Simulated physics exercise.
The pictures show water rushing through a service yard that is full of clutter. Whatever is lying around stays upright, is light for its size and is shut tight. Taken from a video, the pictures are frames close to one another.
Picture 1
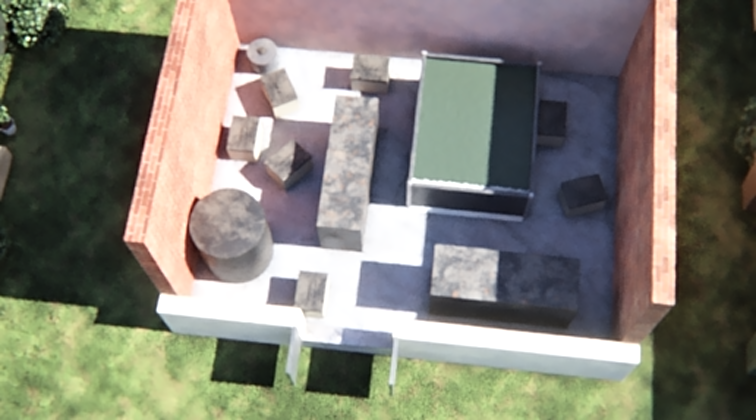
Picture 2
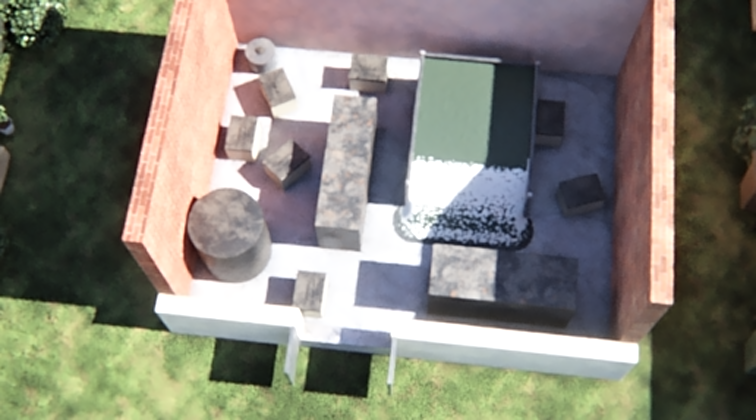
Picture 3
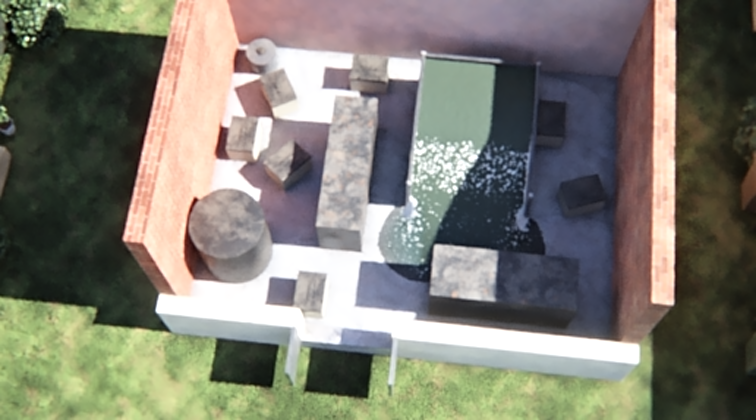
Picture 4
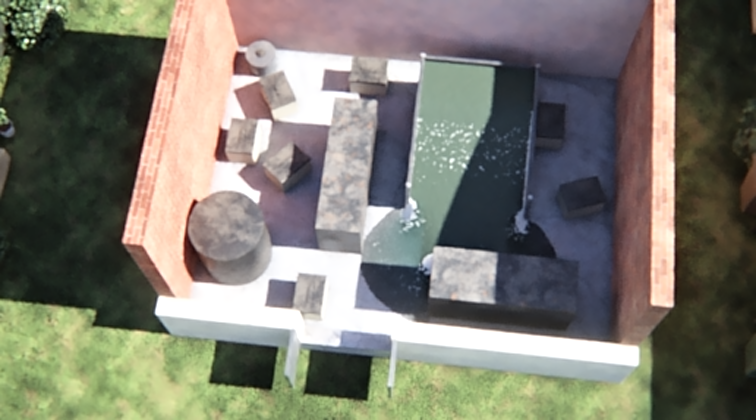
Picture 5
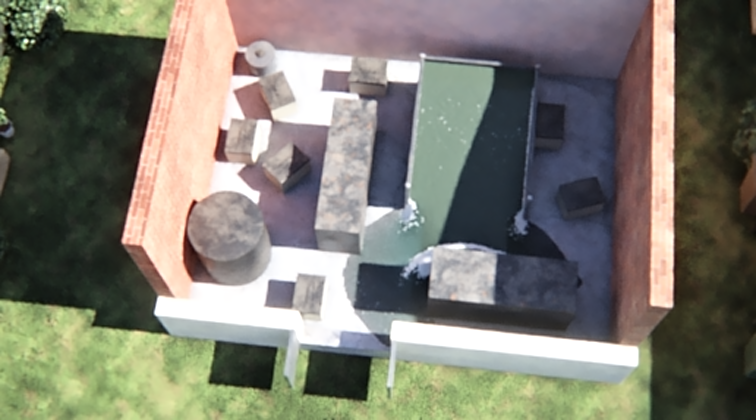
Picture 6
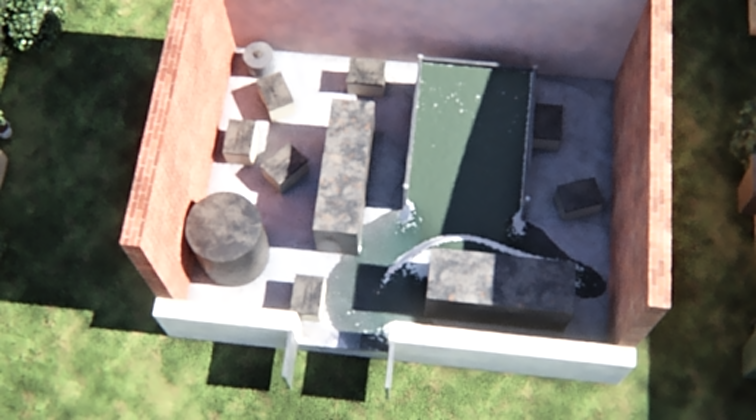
A walled yard with brick sides and a pale floor sits on grass, seen from high above. Grey mottled blocks, small chests and a round drum stand around it, with a long block near the middle and a dark green body of water in a pen at right. The water bursts from the pen's near side, foams around the front block and spreads left towards the doorway, while the objects stay put.
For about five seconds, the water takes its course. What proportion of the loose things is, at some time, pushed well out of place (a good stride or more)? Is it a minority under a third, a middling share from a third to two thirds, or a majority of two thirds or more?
I expect the share pushed well aside to be a third to two thirds.
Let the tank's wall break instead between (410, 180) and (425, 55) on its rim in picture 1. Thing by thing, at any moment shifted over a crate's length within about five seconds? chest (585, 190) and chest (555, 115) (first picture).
Result, first then second: A shorter distance; a shorter distance.
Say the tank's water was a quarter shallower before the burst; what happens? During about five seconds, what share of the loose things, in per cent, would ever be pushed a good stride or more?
20 per cent.
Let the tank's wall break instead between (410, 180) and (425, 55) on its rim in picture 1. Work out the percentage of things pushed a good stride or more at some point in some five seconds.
I'd say around 80 per cent.
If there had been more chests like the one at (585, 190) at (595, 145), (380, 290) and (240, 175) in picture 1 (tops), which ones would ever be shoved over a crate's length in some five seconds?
In sequence: Knocked well away; knocked well away; hardly budges.
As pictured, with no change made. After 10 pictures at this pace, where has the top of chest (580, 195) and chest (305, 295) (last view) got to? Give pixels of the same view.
First object around (545, 159); second object around (248, 288).
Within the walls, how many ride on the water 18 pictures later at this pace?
The answer is 3.
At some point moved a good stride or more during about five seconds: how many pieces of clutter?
So that is 4.
A moment on, 0 of 8 are well off their spots; 0 afloat.
Next, 2 of 8 are well off their spots; 1 afloat.
Later, 3 of 8 are well off their spots; 3 afloat.
In the end, 4 of 8 are well off their spots, and 4 have been at some point; 3 afloat.
